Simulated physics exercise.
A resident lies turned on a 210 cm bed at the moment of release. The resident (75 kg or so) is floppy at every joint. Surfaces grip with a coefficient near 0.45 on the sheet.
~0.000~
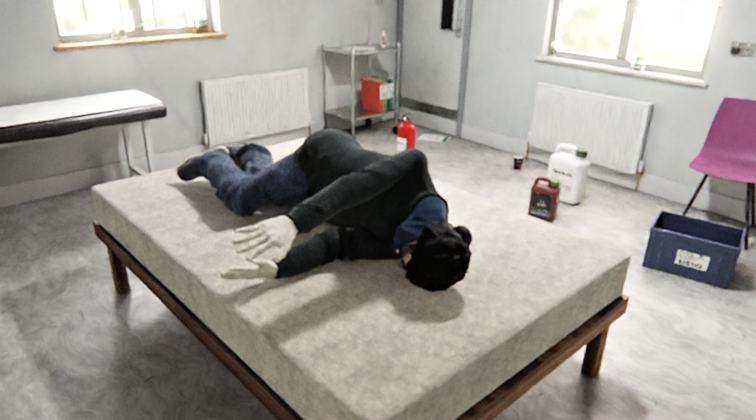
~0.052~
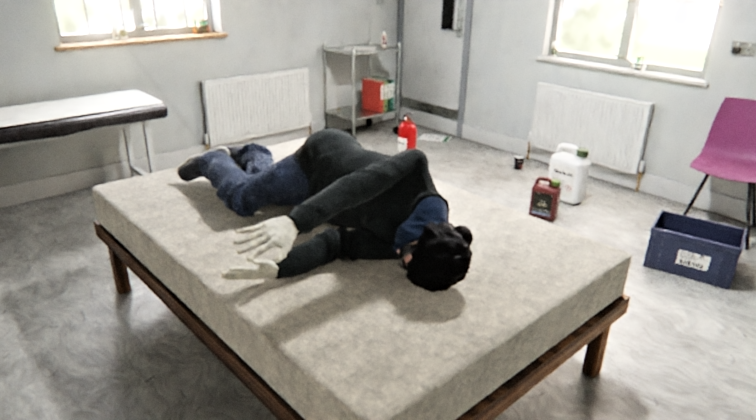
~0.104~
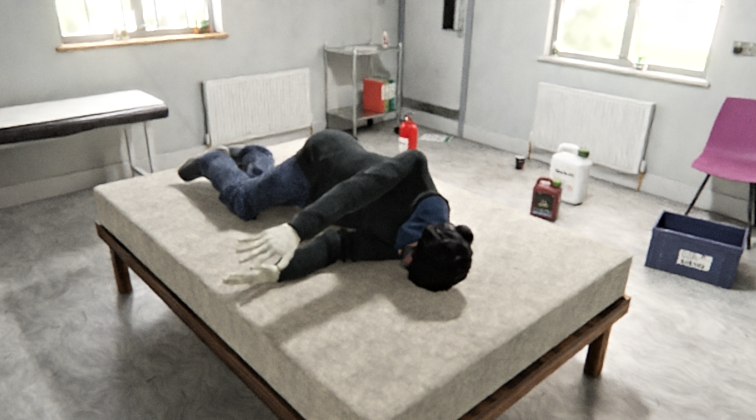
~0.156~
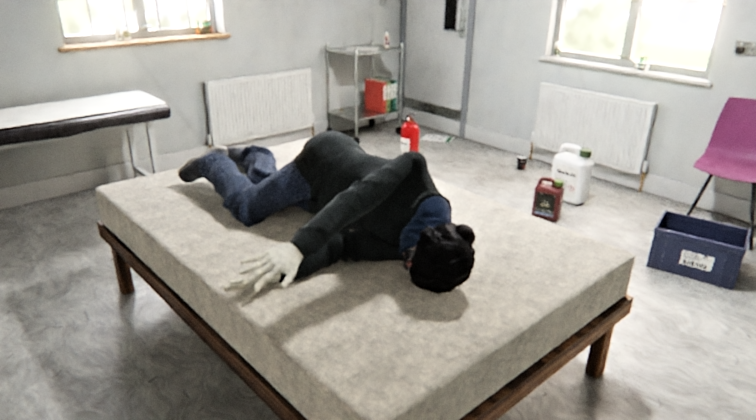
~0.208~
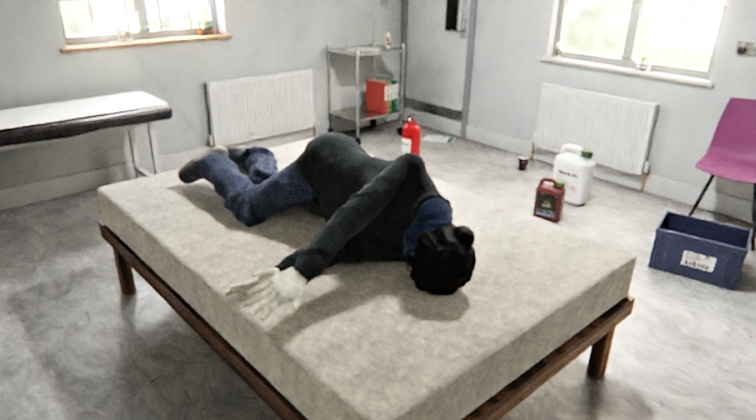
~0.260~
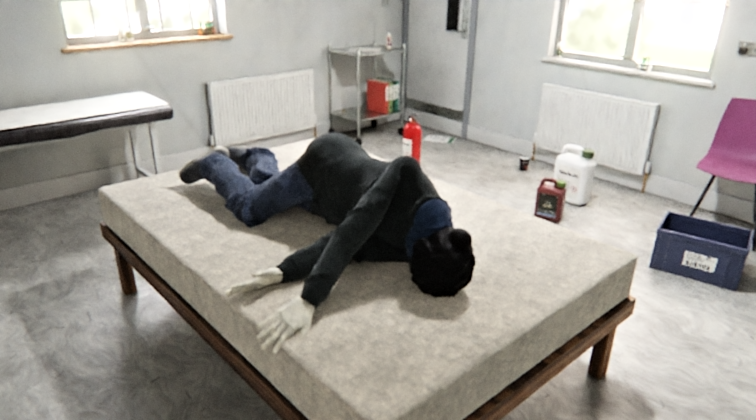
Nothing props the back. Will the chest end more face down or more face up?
In the end the chest turns forwards.
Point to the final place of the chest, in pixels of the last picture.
Near (380, 227).
After 0.54 s the chest is turned 110° from lying flat on the back, near (401, 214) in the last picture's view.
After 0.94 s the chest is turned 120° from lying flat on the back, near (392, 220) in the last picture's view.
After 1.54 s the chest is turned 115° from lying flat on the back, near (384, 225) in the last picture's view.
Final state at 2.4 s, chest rolls forwards.
